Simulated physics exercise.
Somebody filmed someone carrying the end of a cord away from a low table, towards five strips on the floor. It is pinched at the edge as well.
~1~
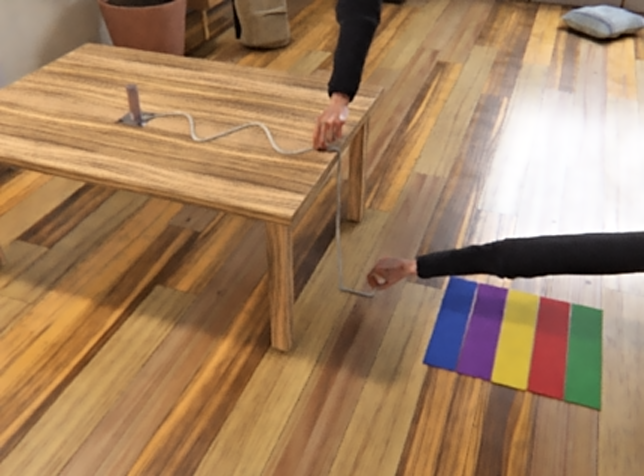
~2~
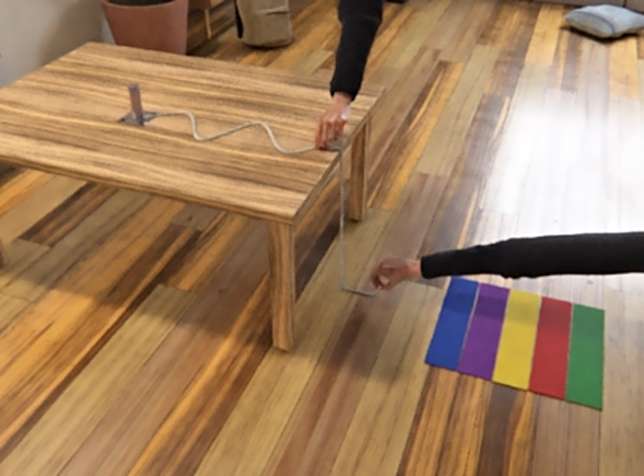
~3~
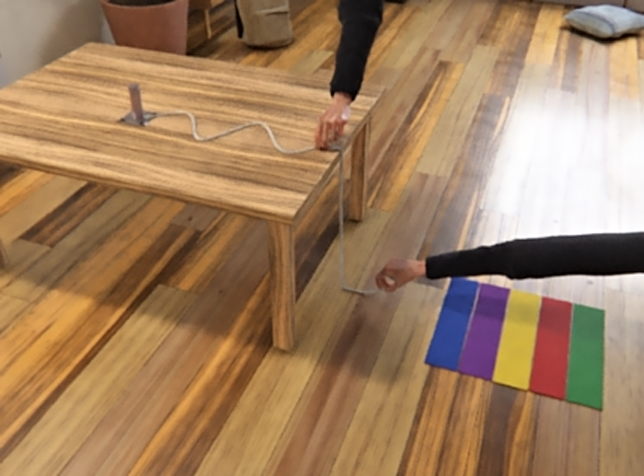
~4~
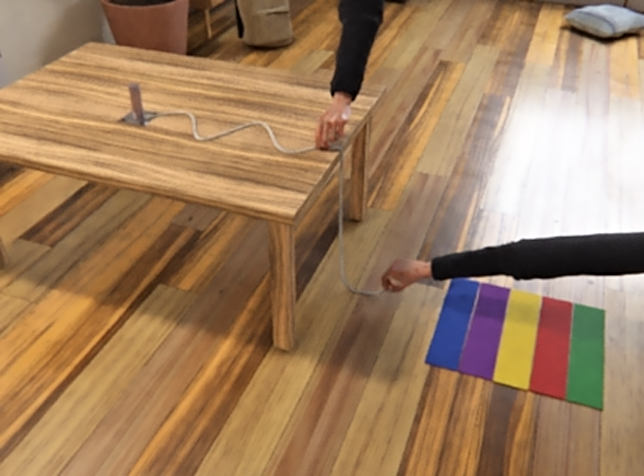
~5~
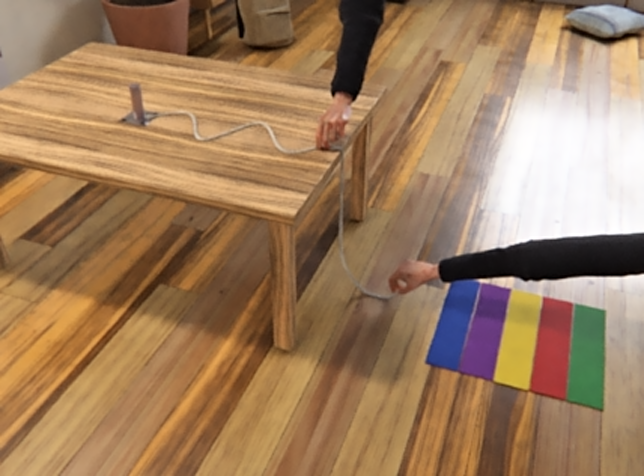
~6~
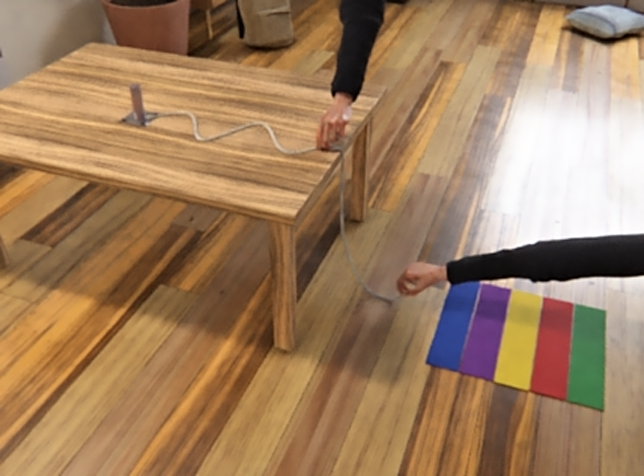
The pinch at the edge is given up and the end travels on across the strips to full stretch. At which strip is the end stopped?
The green one.
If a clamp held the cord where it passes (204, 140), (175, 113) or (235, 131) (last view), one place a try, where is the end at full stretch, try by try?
Try by try, around (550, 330), (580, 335) and (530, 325).
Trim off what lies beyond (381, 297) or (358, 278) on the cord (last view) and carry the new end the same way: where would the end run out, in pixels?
Near (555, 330) and (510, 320).
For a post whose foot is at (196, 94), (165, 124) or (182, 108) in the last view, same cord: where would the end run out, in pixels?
About (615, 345), (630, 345) and (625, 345).
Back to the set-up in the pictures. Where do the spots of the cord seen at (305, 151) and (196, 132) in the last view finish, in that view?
The first at (382, 186), the second at (224, 132).
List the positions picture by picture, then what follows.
In the first picture, end (376, 287); blue (444, 349); purple (477, 358); yellow (512, 367); red (547, 376); green (584, 385).
In the second picture, end (379, 287); cord through (183, 113) (212, 138) (270, 132) (320, 146) (342, 208) (341, 269).
In the third picture, end (384, 288).
In the fourth picture, end (390, 289); cord through (183, 113) (212, 138) (270, 132) (321, 146) (341, 207) (342, 269).
In the fifth picture, end (397, 291).
In the sixth picture, end (404, 293); cord through (184, 113) (213, 139) (271, 133) (322, 147) (341, 208) (355, 271).
Soon after, end near (536, 325); over yellow.
Then, end near (572, 333); over red.
At full stretch, end near (592, 338); over green. It halts on the green strip.
